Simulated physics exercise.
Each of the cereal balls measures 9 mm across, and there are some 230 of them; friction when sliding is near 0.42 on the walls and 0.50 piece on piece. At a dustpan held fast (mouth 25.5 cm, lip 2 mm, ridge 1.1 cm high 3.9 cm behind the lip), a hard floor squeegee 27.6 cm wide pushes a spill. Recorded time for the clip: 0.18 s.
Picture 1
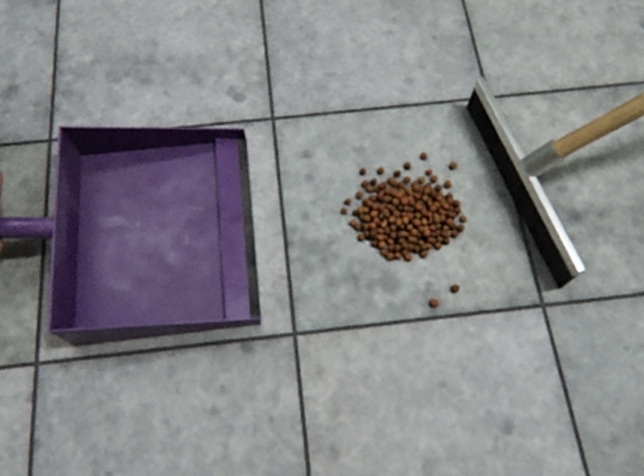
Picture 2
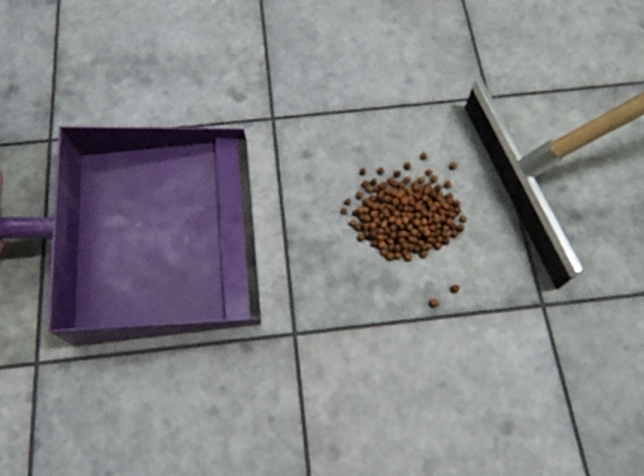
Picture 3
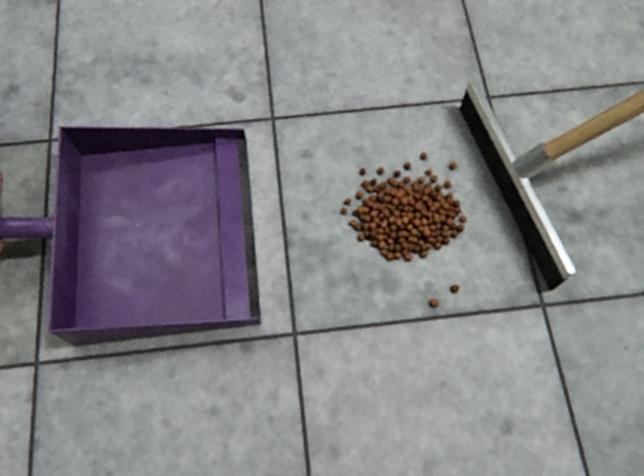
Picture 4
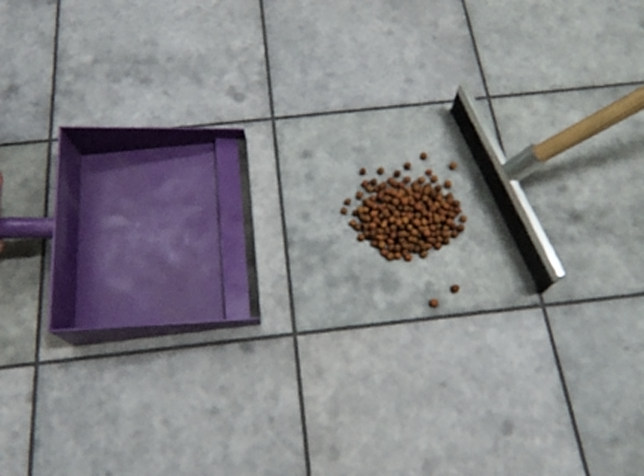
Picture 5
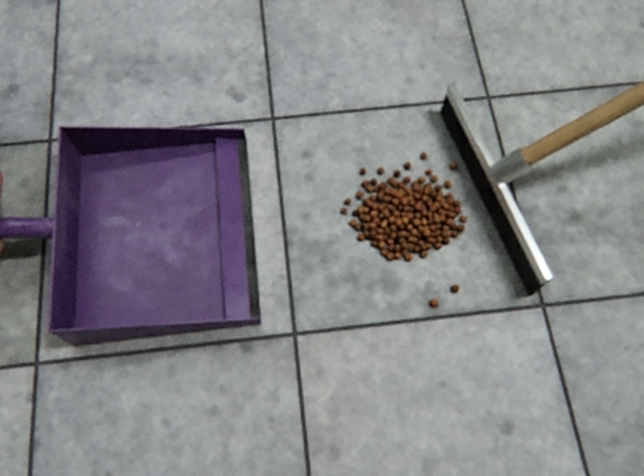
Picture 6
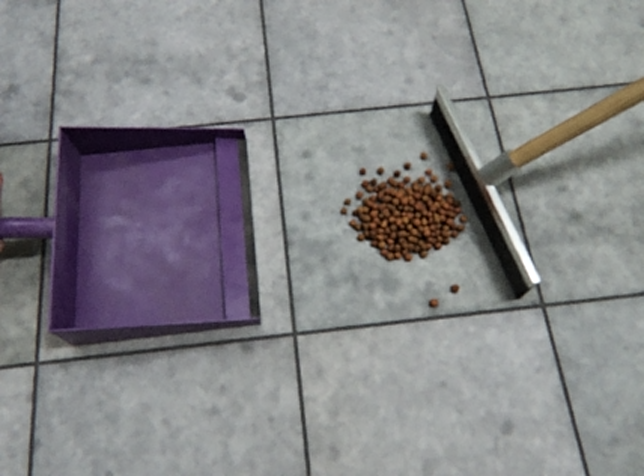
In the video, a squeegee with a wooden handle slides a short way left across gray tiles, nearing a pile of small brown balls that stays still, while a purple dustpan on the left, held by its handle, remains motionless.
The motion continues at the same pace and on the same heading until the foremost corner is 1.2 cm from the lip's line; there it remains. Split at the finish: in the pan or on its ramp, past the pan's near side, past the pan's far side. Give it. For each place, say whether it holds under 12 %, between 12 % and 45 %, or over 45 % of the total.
In order: In the pan or on its ramp: A middle share; past the pan's near side: Not many; past the pan's far side: Not many.
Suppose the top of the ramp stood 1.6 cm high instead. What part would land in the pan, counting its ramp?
I'd expect close to 20 per cent.
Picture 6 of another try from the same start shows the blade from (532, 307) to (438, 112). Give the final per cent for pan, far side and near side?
That ends as pan 25, far 0, and near 35.
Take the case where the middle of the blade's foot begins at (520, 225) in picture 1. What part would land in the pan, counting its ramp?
Some 35 per cent.
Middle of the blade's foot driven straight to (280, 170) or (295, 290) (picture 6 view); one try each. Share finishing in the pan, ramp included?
Some 5 per cent on the first try, 30 per cent on the second.
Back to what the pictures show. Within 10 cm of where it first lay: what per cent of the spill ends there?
I'd estimate roughly 0 per cent.
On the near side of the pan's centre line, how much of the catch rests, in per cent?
60 per cent.
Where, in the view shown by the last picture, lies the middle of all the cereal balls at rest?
About (264, 253).
Then, 0.29 s after the last picture, middle of the blade 16 cm from the lip; 0 % over the lip, far side 0 %, near side 0 %.
Then, 0.48 s after the last picture, middle of the blade 9 cm from the lip; 0 % over the lip, far side 0 %, near side 5 %.
Then, 0.79 s after the last picture, middle of the blade 4 cm from the lip; 20 % over the lip, far side 0 %, near side 5 %.
In the end, pan 20 %, near side 5 %, far side 0 %, in front of the lip or behind the blade 70 %.
